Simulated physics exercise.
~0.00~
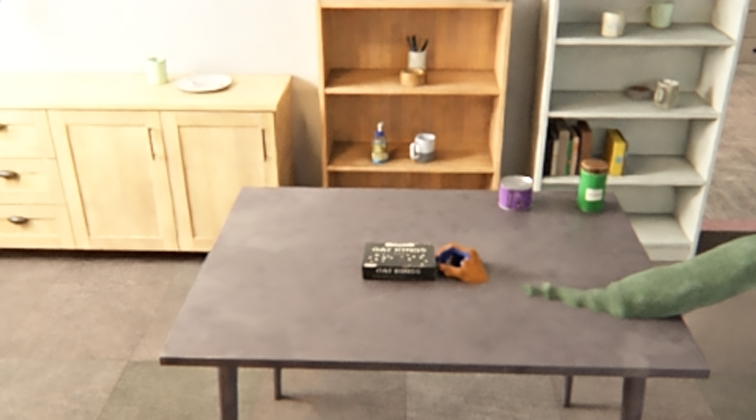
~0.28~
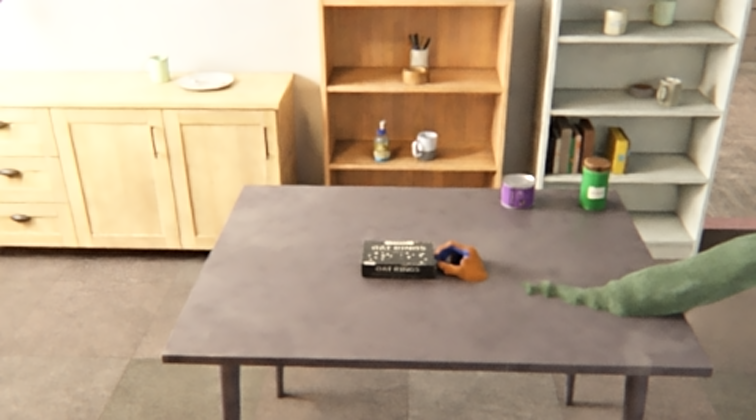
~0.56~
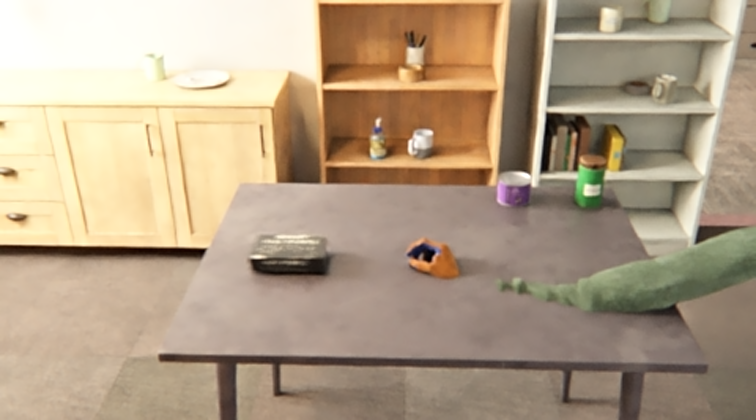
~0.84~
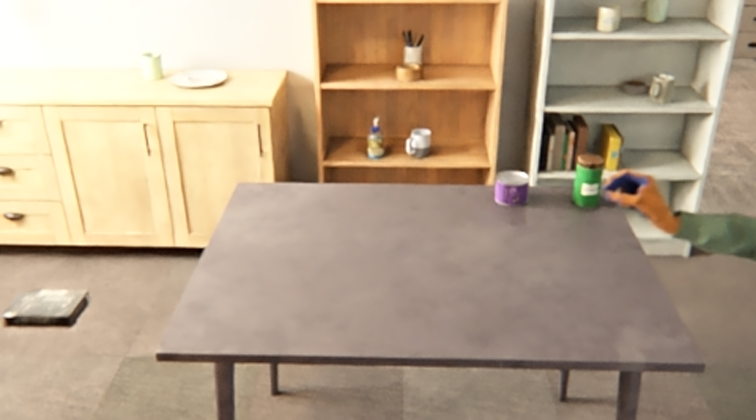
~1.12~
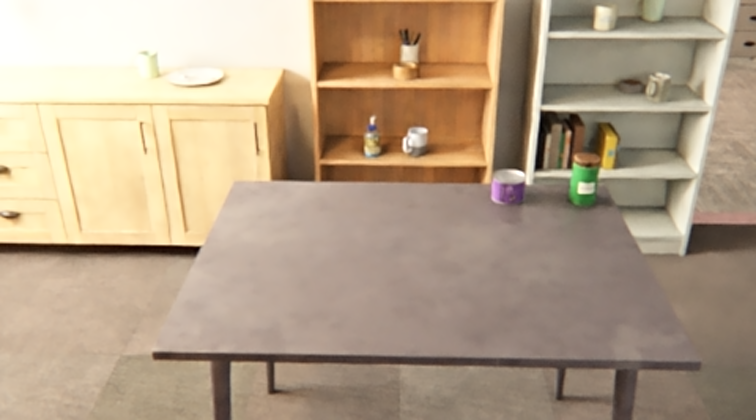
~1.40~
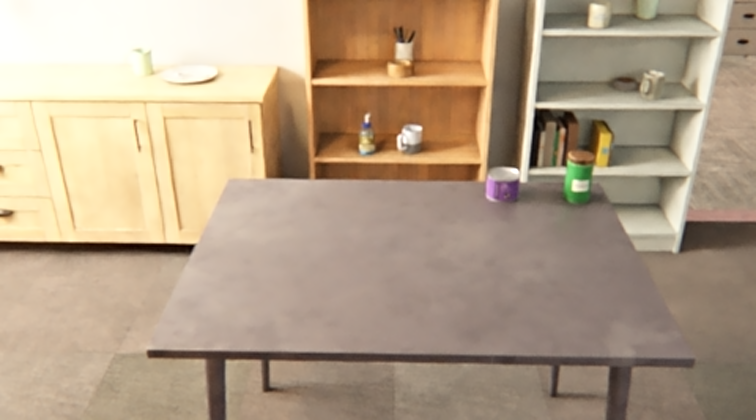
Black packet sliding left across a grey table after a hand's shove, dropping off the edge as the green-sleeved arm withdraws right.
